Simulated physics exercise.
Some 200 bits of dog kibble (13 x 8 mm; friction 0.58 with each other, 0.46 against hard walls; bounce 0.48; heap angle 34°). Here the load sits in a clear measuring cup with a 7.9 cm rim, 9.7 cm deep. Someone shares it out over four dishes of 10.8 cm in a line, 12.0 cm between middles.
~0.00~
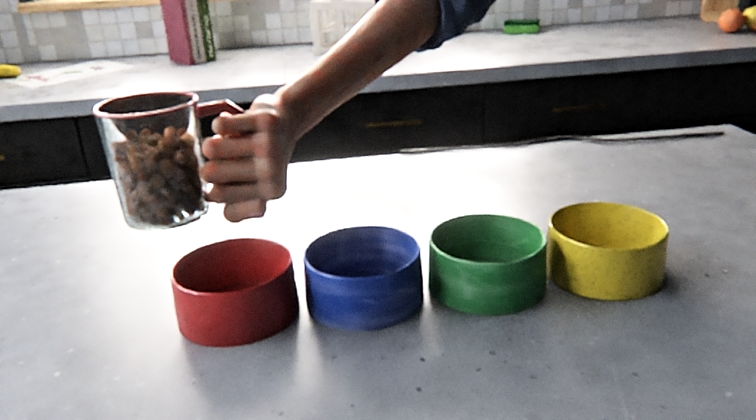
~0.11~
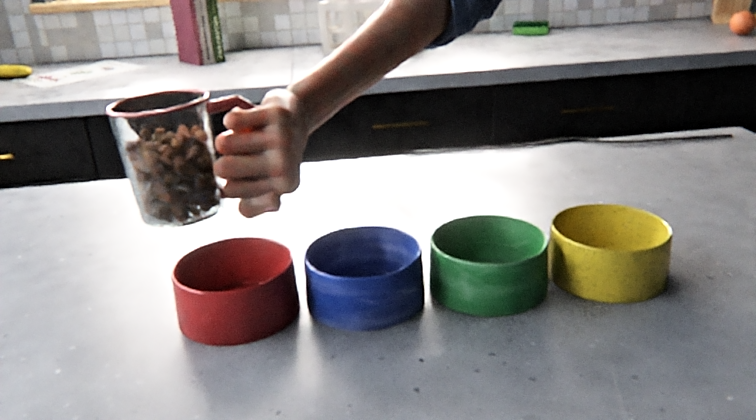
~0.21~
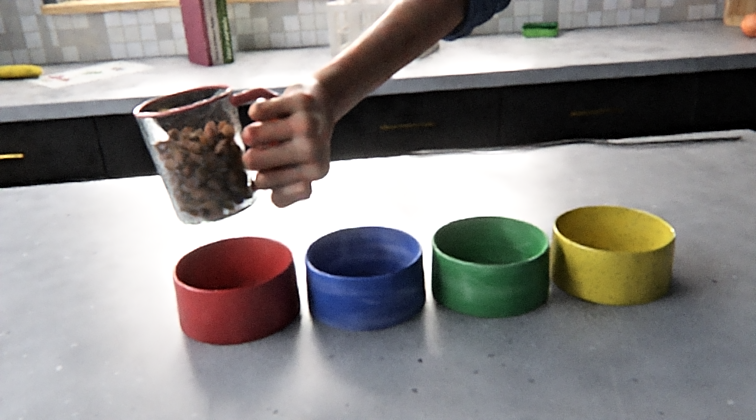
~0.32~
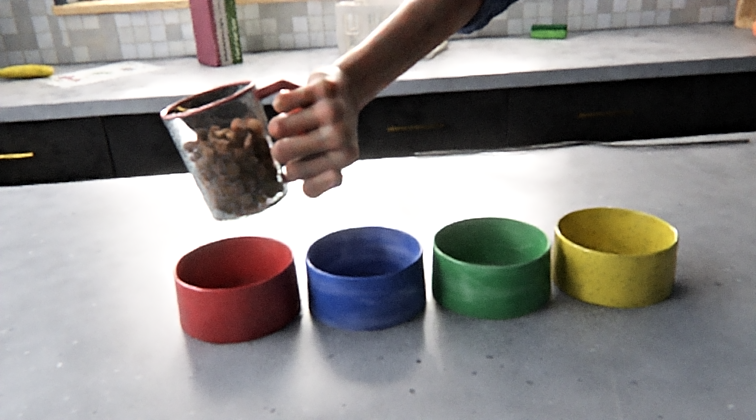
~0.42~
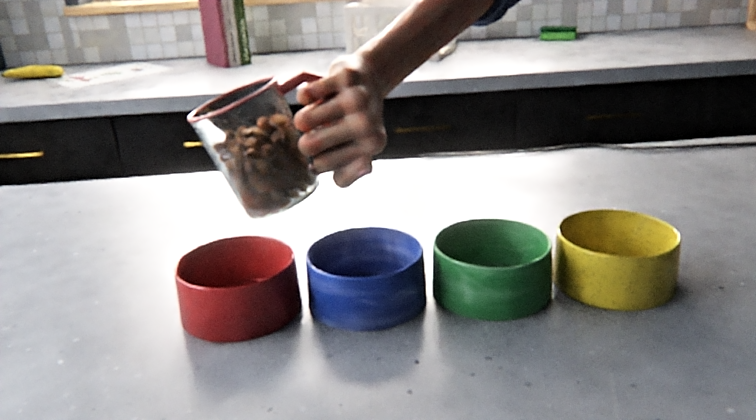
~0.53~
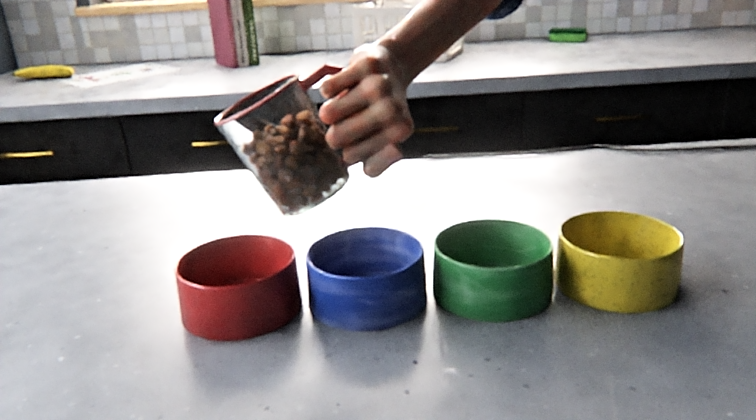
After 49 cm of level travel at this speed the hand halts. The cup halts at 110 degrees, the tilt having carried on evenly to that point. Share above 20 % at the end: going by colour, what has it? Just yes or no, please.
In short: Red dish no, blue dish no, green dish no, yellow dish yes, counter no.
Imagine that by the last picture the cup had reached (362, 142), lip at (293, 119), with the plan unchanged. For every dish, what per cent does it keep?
Dish by dish: Red 0 per cent, blue 0 per cent, green 0 per cent, yellow 90 per cent.
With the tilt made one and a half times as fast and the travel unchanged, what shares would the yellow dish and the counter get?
Yellow 40; counter 0.
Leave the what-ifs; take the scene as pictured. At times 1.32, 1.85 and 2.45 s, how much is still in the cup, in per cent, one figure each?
One after the other: 100, 95, 60 in a hundred.
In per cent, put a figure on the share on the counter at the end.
Close to 0 %, more or less.
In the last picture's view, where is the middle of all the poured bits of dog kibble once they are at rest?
I'd put it at about (627, 263).
Then, at 1.32 s, tilt 68 degrees; cup holds 100 %.
Then, at 1.85 s, tilt 96 degrees; cup holds 95 %.
After 2.45 s, tilt 110 degrees; cup holds 60 %, yellow 35 %.
At rest (4.5 s), red 0 %, blue 0 %, green 0 %, yellow 90 %, counter 0 %, cup 5 %.
